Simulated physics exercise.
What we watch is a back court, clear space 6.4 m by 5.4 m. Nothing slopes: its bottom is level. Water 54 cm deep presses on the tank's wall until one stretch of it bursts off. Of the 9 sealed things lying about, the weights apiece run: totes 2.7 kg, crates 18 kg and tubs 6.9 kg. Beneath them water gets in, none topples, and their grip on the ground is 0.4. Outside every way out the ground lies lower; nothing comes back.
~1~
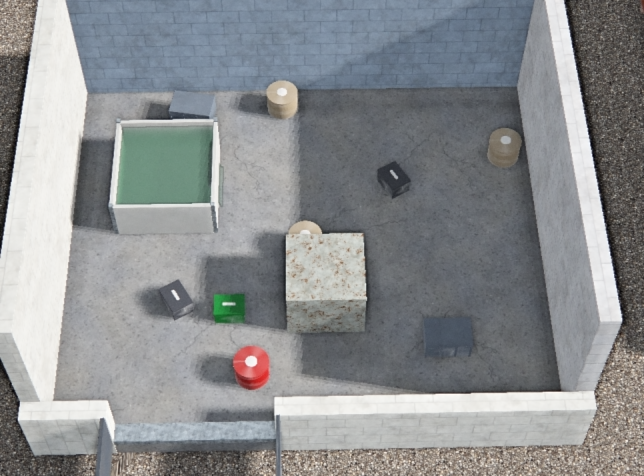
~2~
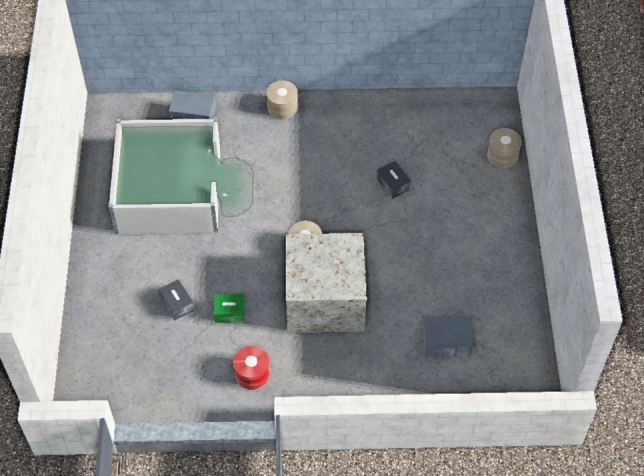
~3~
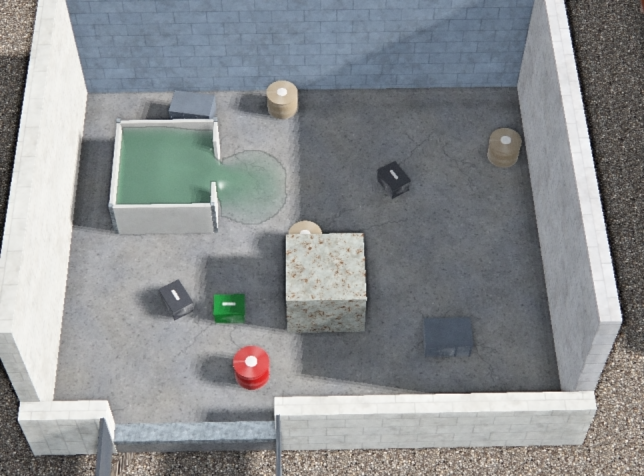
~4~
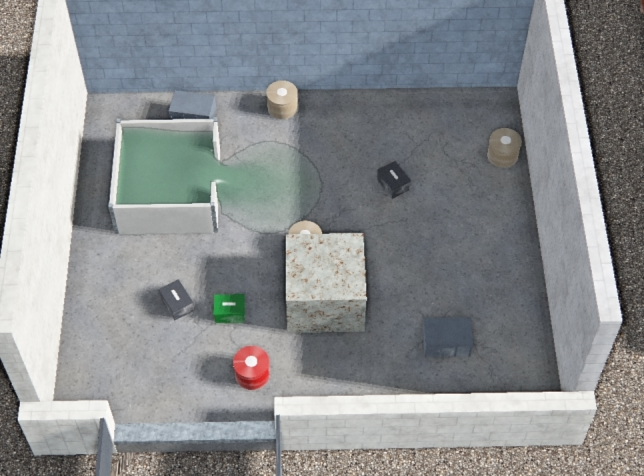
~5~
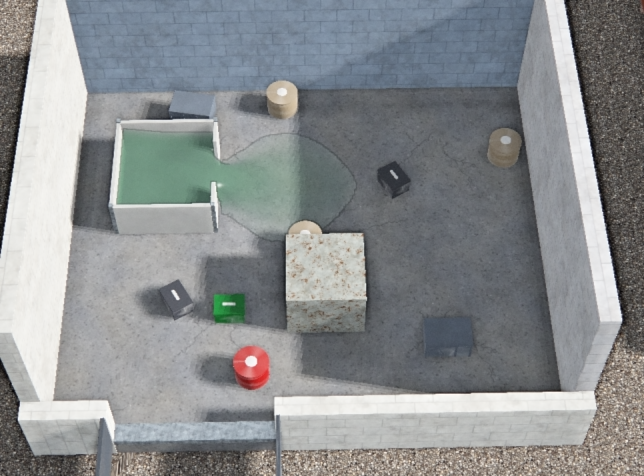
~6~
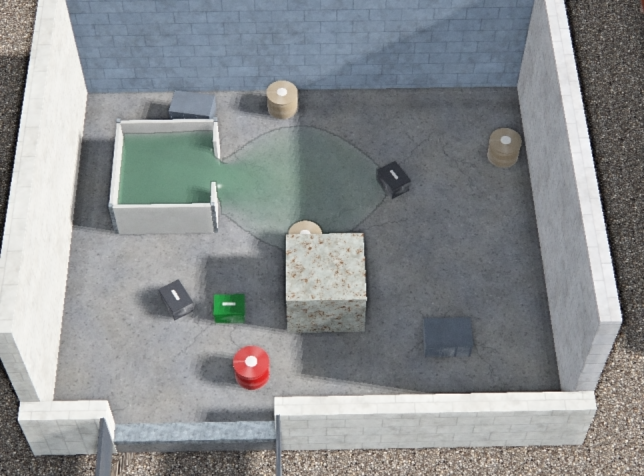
The video shows a walled court with scattered boxes and round tubs, where greenish water flows out through the right side of a white-walled tank and spreads rightward across the floor, while the objects stay in place.
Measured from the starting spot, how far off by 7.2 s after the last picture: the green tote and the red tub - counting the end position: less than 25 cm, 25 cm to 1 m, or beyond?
As I see it, I'd say the green tote remains almost still. I'd say the red tub remains almost still.
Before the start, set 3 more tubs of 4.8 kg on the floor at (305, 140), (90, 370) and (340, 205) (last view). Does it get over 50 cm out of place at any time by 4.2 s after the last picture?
Order as asked - farther, not as far, farther.
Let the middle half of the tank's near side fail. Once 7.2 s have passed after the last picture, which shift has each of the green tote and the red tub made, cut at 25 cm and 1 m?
Note: Green tote swept well away, red tub swept well away.
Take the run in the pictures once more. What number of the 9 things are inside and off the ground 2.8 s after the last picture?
That would be 3 of them.
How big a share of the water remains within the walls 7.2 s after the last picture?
Around 100 % of the water.
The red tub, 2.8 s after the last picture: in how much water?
Roughly 1 cm deep.
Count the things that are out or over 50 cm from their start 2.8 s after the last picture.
It comes to 2.
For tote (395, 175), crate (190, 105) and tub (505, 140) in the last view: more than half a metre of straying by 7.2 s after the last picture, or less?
In sequence - crossed the line; stayed below the line; crossed the line.
Then, 0.9 s after the last picture the green tote is near (229, 304), 0.0 m from its start, aground; the red tub is near (251, 362), 0.0 m from its start, aground; 0 of 9 are out; 0 afloat.
Then, 2.8 s after the last picture the green tote is near (229, 304), 0.0 m from its start, aground; the red tub is near (251, 362), 0.0 m from its start, aground; 0 of 9 are out; 3 afloat.
Then, 4.8 s after the last picture the green tote is near (229, 304), 0.0 m from its start, aground; the red tub is near (251, 362), 0.0 m from its start, aground; 0 of 9 are out; 3 afloat.
Then, 7.2 s after the last picture the green tote is near (229, 304), 0.0 m from its start, aground; the red tub is near (251, 362), 0.0 m from its start, aground; 0 of 9 are out; 3 afloat.
